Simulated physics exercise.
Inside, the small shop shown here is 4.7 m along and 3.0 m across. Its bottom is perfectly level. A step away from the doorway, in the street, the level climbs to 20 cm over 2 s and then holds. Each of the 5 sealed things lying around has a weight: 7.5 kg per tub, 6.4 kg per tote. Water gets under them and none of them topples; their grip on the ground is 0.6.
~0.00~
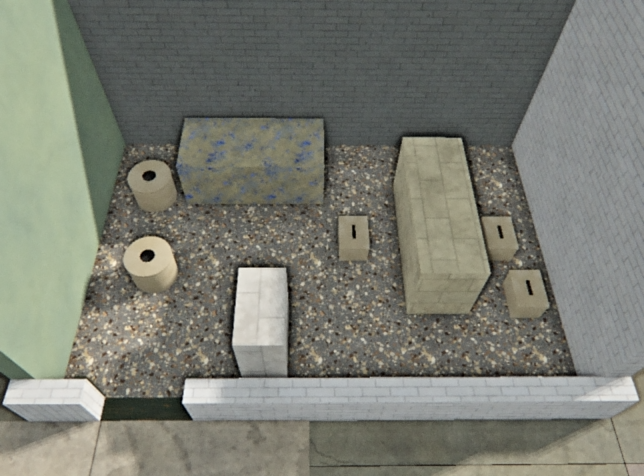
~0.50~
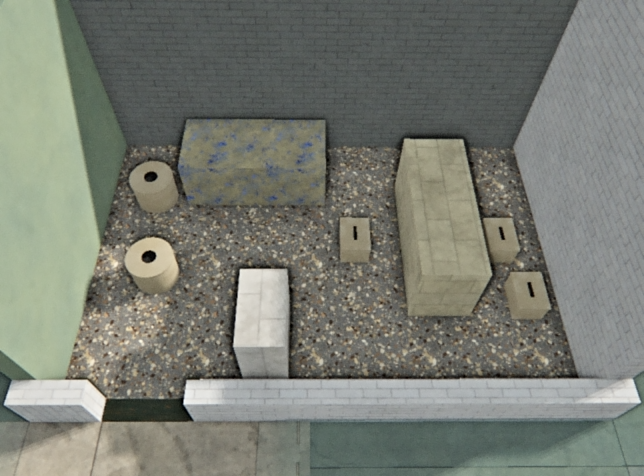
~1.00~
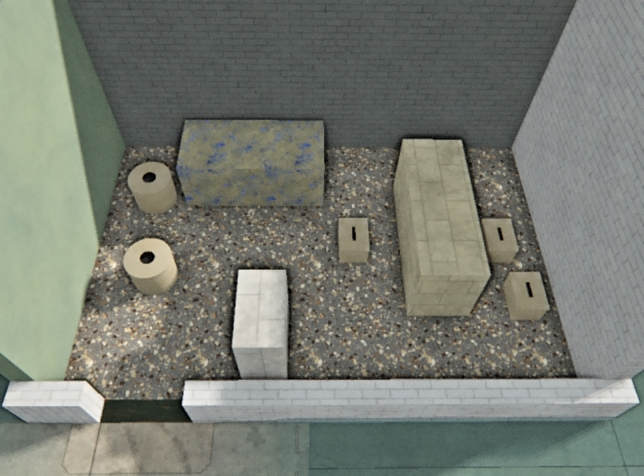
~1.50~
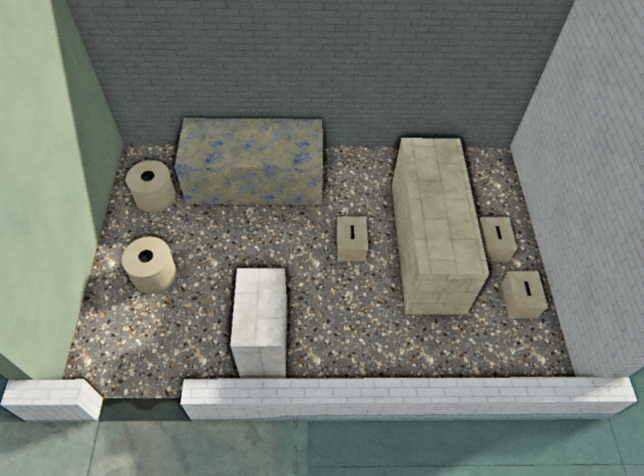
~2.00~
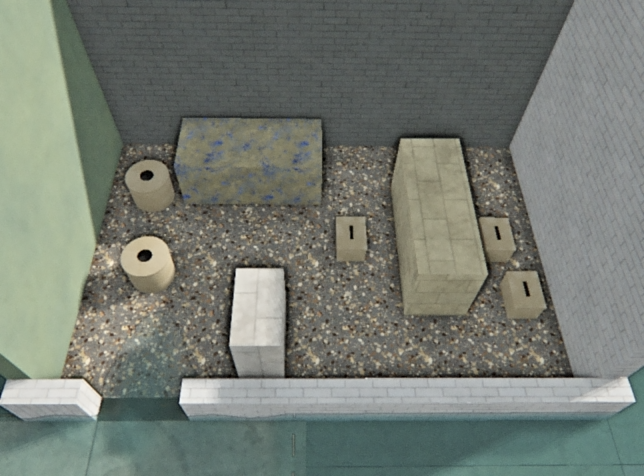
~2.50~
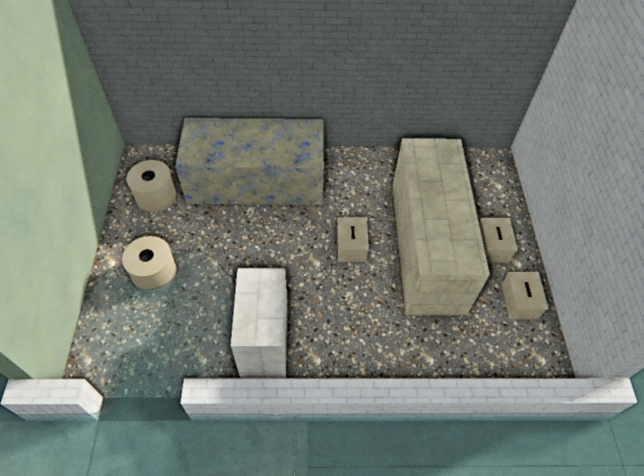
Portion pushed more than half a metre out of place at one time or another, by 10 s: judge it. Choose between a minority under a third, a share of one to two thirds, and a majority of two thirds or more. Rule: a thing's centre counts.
A share of one to two thirds.
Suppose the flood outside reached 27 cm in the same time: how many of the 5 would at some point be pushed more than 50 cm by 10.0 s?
So the tally would be 3.
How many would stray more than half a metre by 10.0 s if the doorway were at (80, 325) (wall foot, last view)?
Then it comes to 2 of them.
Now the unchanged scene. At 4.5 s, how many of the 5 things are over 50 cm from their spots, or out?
The count is 2.
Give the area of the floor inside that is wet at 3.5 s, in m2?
Somewhere around 4.5 m2, roughly.
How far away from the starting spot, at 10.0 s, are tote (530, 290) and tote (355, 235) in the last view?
0 cm and 140 cm respectively.
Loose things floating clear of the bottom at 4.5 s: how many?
I get 2.
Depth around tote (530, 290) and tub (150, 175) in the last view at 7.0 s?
I'd estimate 0 cm for the first and 13 cm for the second.
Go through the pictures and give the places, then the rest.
In the first picture, a tub at (148, 256) rests on the ground; a tote at (529, 288), on the bottom; water covers 0.0 m2; 0 of 5 have shifted.
In the second picture, a tub at (149, 257), on the bottom; a tote at (531, 290), on the bottom; 0.0 m2 under water; 0 of 5 have shifted.
In the third picture, a tub at (148, 258) rests on the ground; a tote at (529, 290) rests on the ground; 0.0 m2 under water; 0 of 5 have shifted.
In the fourth picture, a tub at (146, 256) rests on the ground; a tote at (527, 289) rests on the ground; water covers 0.0 m2; 0 of 5 have shifted.
In the fifth picture, a tub at (145, 256), on the bottom; a tote at (526, 289), on the bottom; water covers 0.4 m2; 0 of 5 have shifted.
In the sixth picture, a tub at (146, 256), on the bottom; a tote at (528, 290), on the bottom; water covers 1.7 m2; 0 of 5 have shifted.
After 3.5 s 1 of 5 are over 50 cm from their spots; 0 afloat.
After 4.5 s 2 of 5 are over 50 cm from their spots; 2 afloat.
After 7.0 s 2 of 5 are over 50 cm from their spots; 2 afloat.
After 10.0 s 3 of 5 are over 50 cm from their spots, and 3 have been at some point; 3 afloat.
